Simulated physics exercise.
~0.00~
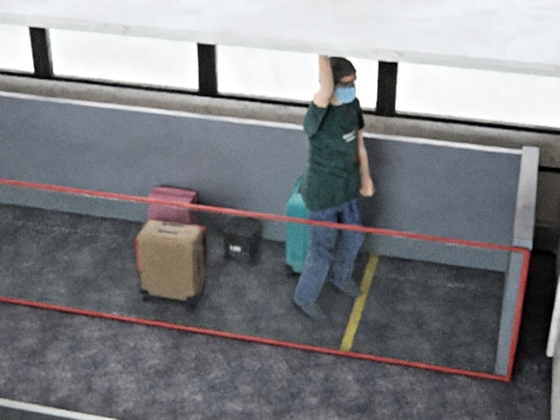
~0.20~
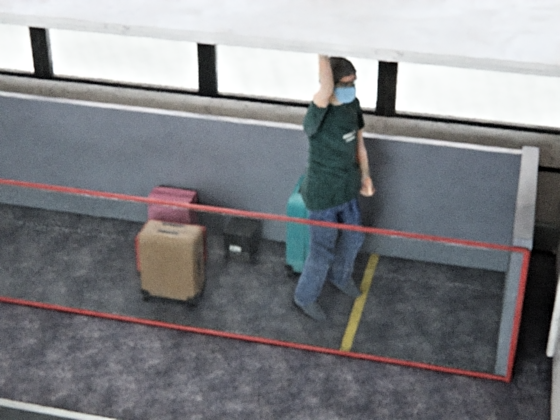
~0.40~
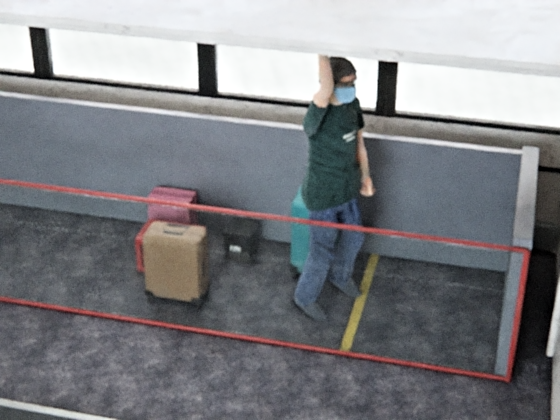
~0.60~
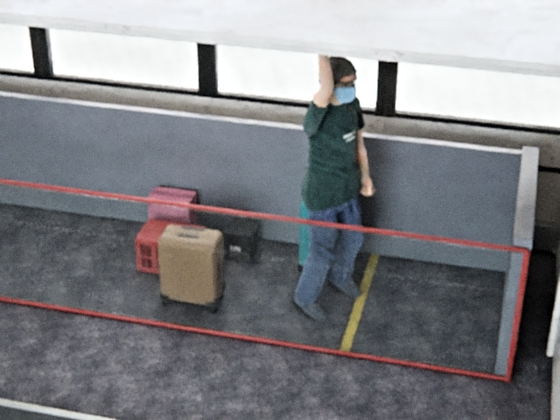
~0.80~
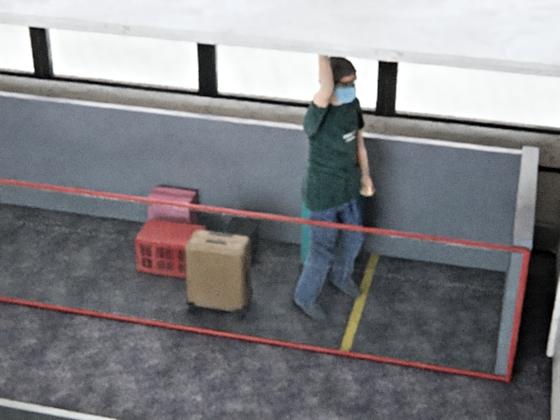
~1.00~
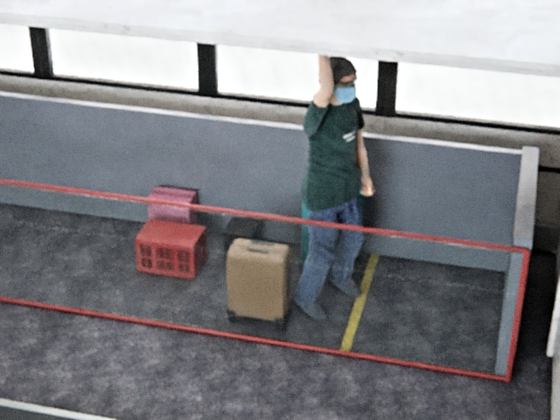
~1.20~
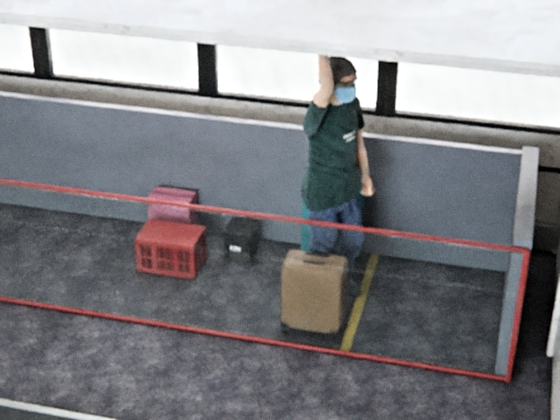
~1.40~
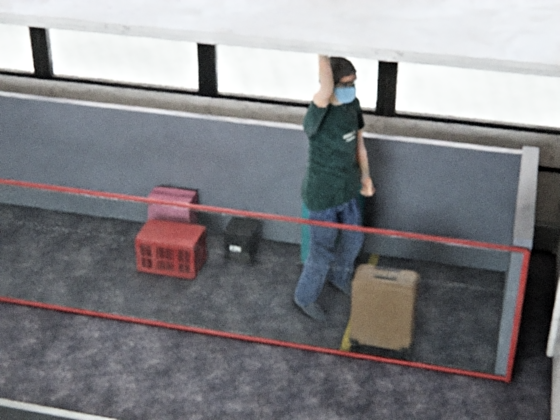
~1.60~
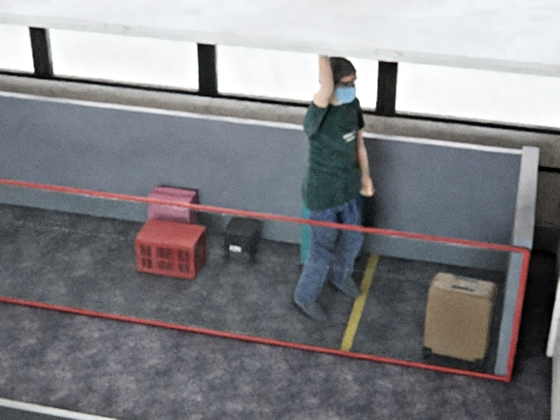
Inside a shuttle's luggage bay with a dark floor, seen from above, a masked passenger in a green shirt and jeans stands with one arm raised beside a yellow floor line. A brown wheeled case stands upright at left, in front of a pink carton and a mostly hidden red crate, with a black tub nearby and a teal case behind the passenger. The brown case starts rolling right, slowly at first, uncovering the crate. It gathers pace, passes in front of the passenger and crosses the line. It ends upright near the right end, while the others remain left of the line.
